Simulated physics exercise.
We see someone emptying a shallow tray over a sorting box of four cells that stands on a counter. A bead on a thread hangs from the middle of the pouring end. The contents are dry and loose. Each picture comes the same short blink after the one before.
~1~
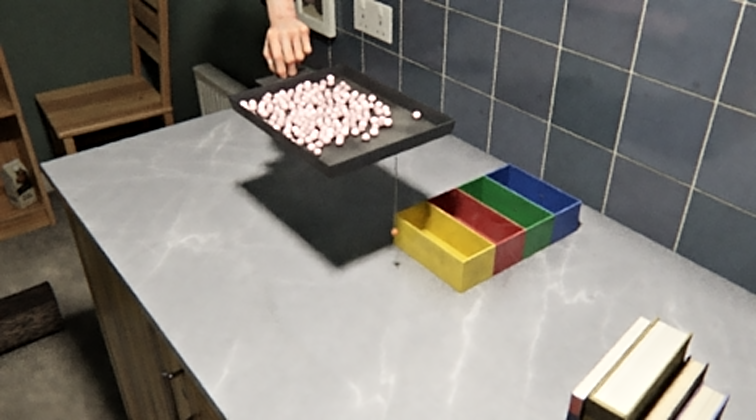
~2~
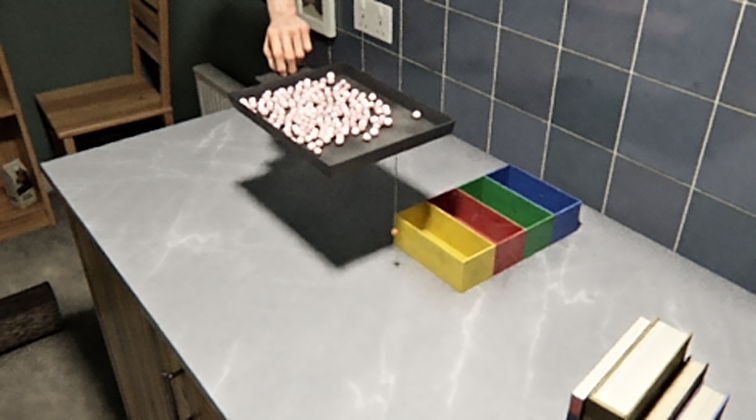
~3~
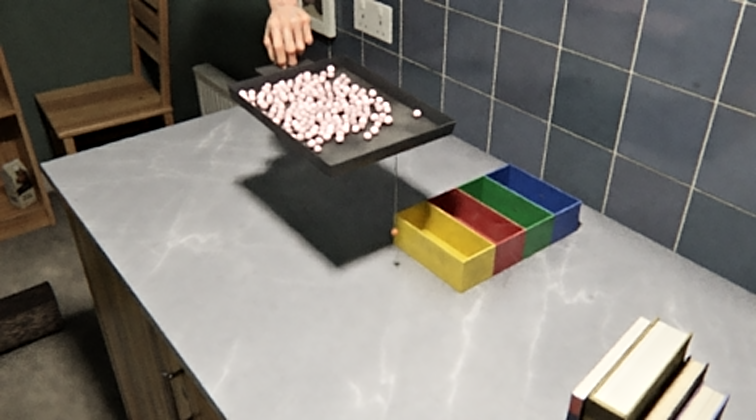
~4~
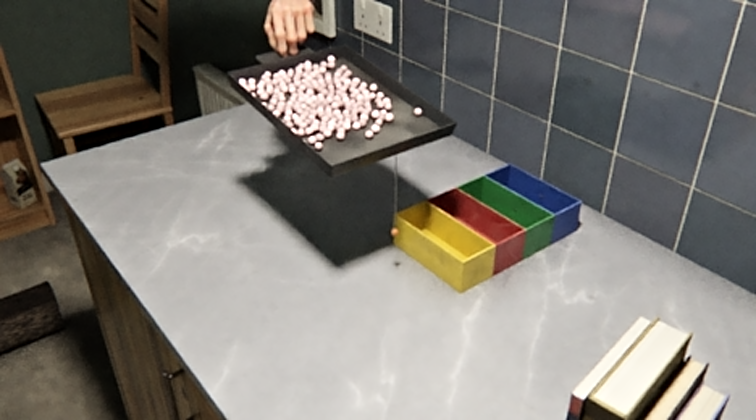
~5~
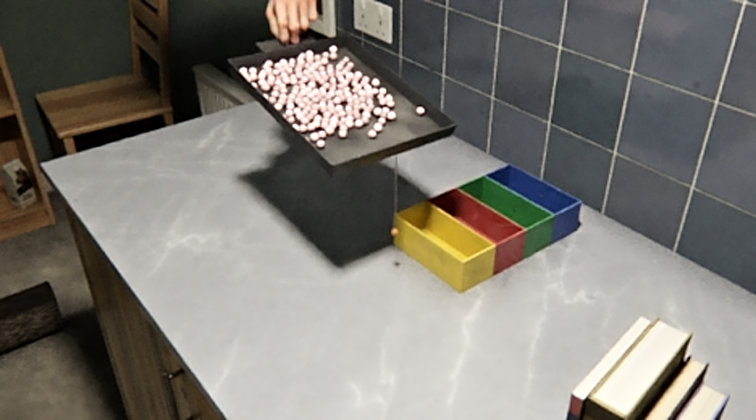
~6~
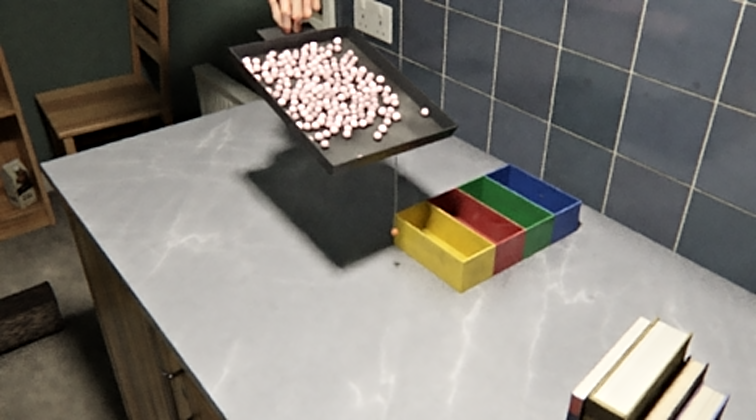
A shallow black tray of small pink beads rose at the back as a hand lifted its handle, tilting toward the yellow, red, green and blue cells, and the beads shifted slightly.
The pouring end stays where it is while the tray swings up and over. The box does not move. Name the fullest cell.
Fullest: The yellow cell.
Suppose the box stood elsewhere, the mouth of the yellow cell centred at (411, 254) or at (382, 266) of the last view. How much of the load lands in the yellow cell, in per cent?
First some 20, then 10 per cent.
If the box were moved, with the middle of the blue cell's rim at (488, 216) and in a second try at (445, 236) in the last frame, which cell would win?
The first try: That green cell. The second: Blue.
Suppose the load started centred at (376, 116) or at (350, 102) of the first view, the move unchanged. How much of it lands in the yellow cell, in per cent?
The first gives 40 %, the second 50 %.
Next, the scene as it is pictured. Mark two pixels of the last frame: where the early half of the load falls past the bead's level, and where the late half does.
Around (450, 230) and then (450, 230).
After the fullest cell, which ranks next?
It is the red cell.
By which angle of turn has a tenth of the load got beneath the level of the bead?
Roughly 65°.
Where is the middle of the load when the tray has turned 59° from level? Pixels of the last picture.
Close to (409, 136).
Soon, tray tipped steeply; most on the tray; a small part in the yellow cell; a stray few in the red cell; a small part falling or outside the box.
A while on, tray tipped right over; about a quarter on the tray; about a quarter in the yellow cell; a small part in the red cell; a stray few in the green cell; about half falling or outside the box.
Towards the end, tray tipped past a quarter turn; about a third in the yellow cell; a small part in the red cell; a stray few in the green cell; about half falling or outside the box.
Finally, tray tipped past a quarter turn; about a third in the yellow cell; a small part in the red cell; a stray few in the green cell; none in the blue cell; about half outside the box.
